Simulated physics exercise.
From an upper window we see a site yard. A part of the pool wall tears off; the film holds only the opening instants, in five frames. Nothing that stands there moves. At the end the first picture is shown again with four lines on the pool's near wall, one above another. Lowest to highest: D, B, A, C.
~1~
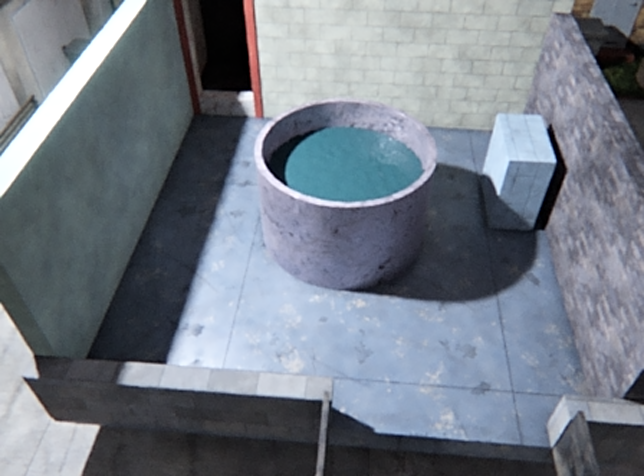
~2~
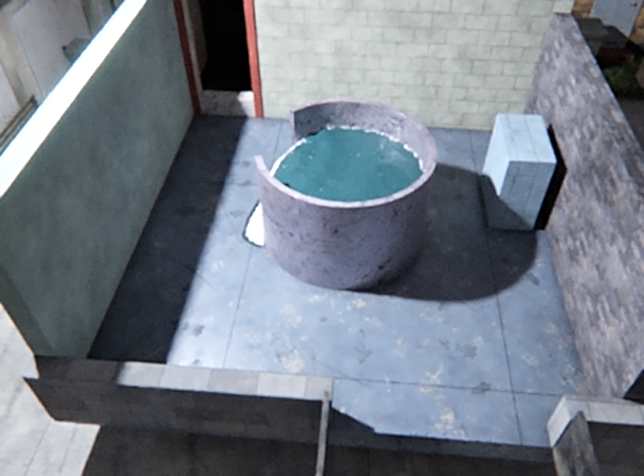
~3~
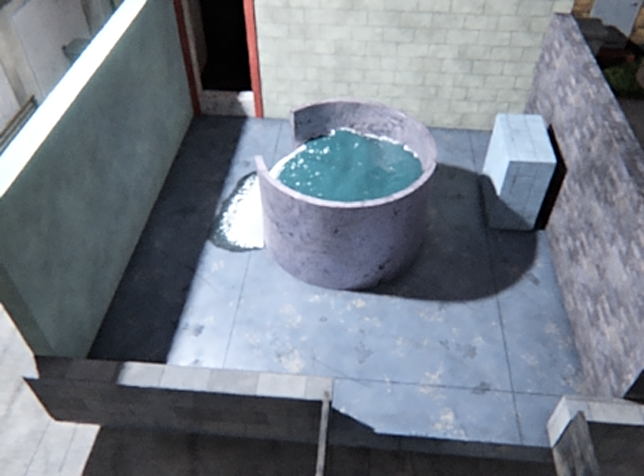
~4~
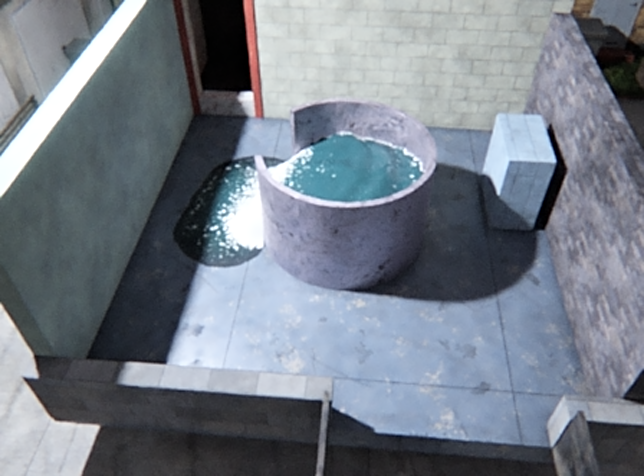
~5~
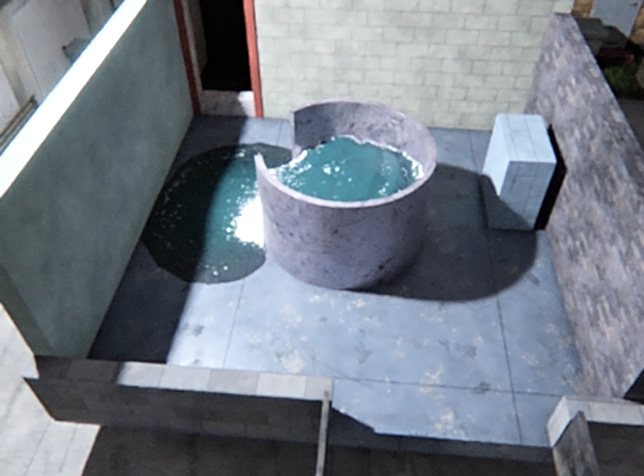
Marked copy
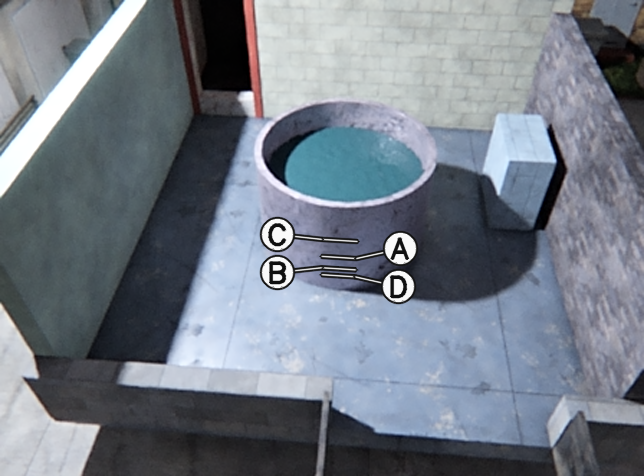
Water pours through a gap in the round pool's left side and spreads across the yard.
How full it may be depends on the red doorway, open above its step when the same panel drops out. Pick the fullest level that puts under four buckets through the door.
I would pick mark A.
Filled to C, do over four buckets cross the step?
Yes.
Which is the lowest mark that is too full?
C.
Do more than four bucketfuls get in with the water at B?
No.
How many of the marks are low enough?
Three.
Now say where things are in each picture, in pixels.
Water in the pool at rest, its middle at (345, 173); foot of the red doorway at (228, 115); open gate at (448, 383), in the first frame.
Front seen at (261, 243), 1 % of the ground wet, in the second frame.
Front seen at (216, 237), 5 % of the ground wet, in the third frame.
Front seen at (180, 231), 10 % of the ground wet, in the fourth frame.
Front seen at (190, 162), 17 % of the ground wet, in the fifth frame.
On the marked copy, A at (339, 257); B at (338, 268); C at (339, 240); D at (338, 275); from the bottom up D, B, A, C.
With A, a bucket or two gets in.
With B, nothing gets over.
With C, about 9 bucketfuls get in.
With D, nothing gets over.
